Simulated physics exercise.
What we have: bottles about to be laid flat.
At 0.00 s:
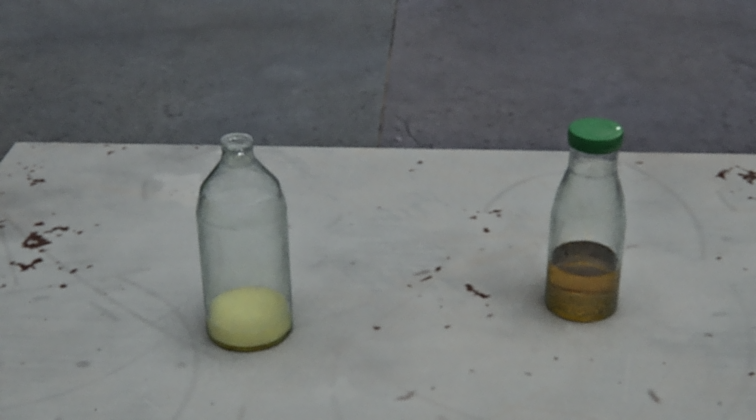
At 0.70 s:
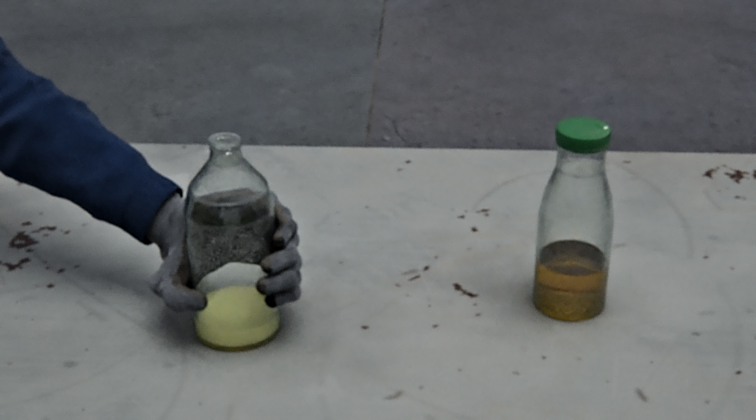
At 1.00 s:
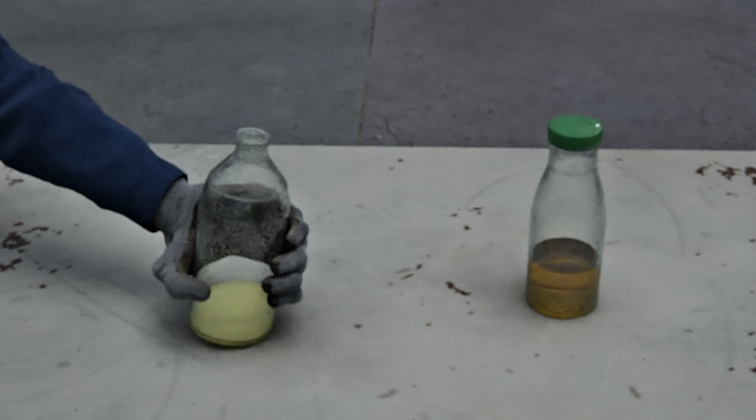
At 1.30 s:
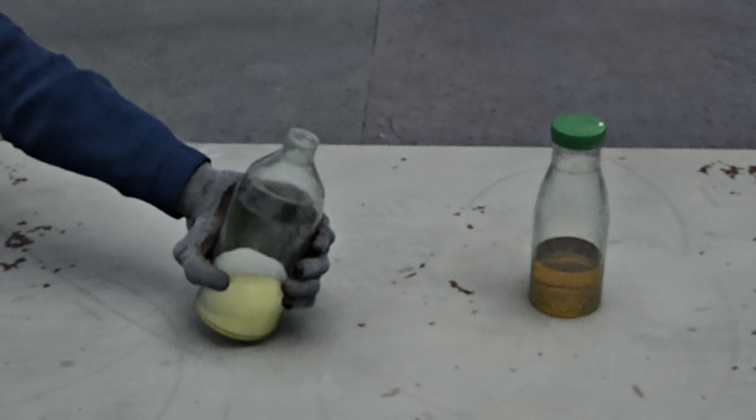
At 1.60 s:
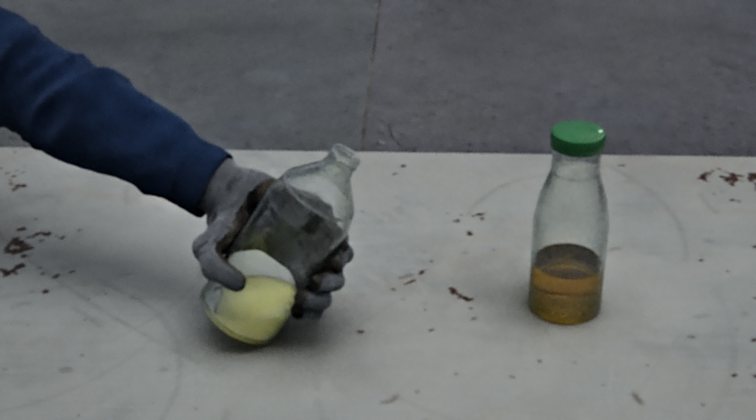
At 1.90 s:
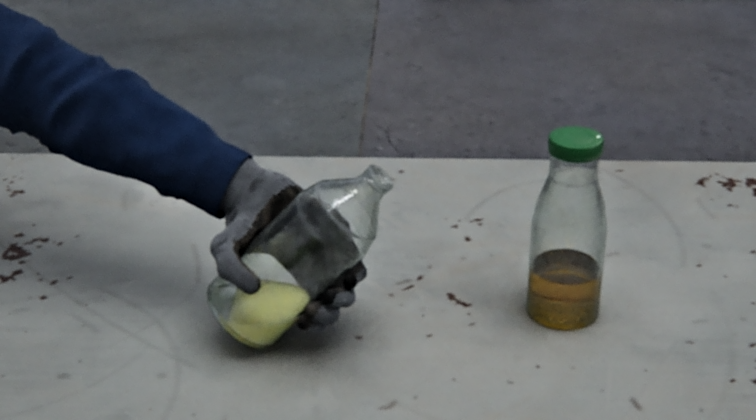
Gloved hand gripping an open glass bottle of pale yellow contents and tilting it rightward beside an upright green-capped bottle.
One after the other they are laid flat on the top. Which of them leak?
The left bottle holds it all; the right bottle holds it all.
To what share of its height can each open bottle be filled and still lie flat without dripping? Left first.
Roughly 28 per cent, then 12 per cent.
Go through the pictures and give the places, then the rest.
Both stand upright; left bottle (243, 234) nearly empty, open; right bottle (589, 217) about a quarter full, capped, in the first frame.
A hand takes the left bottle; left bottle nearly empty, surface at (237, 308); right bottle about a quarter full, surface at (573, 258), in the second frame.
The left bottle leans; left bottle (242, 229) nearly empty; right bottle (569, 214) about a quarter full, in the third frame.
The left bottle leans; left bottle (270, 226) tipped 20°; right bottle about a quarter full, surface at (569, 255), in the fourth frame.
The left bottle leans; left bottle (293, 234) tipped 30°; right bottle (571, 220) about a quarter full, in the fifth frame.
The left bottle leans; left bottle (311, 245) tipped 40°, open; right bottle about a quarter full, surface at (566, 267), capped, in the sixth frame.
By 2.6 s, the left bottle is nearly down; left bottle, dry at the neck.
By 3.6 s, the left bottle lies flat; left bottle, dry at the neck.
By 6.5 s, both lie flat; left bottle, dry at the neck; right bottle, dry at the neck.
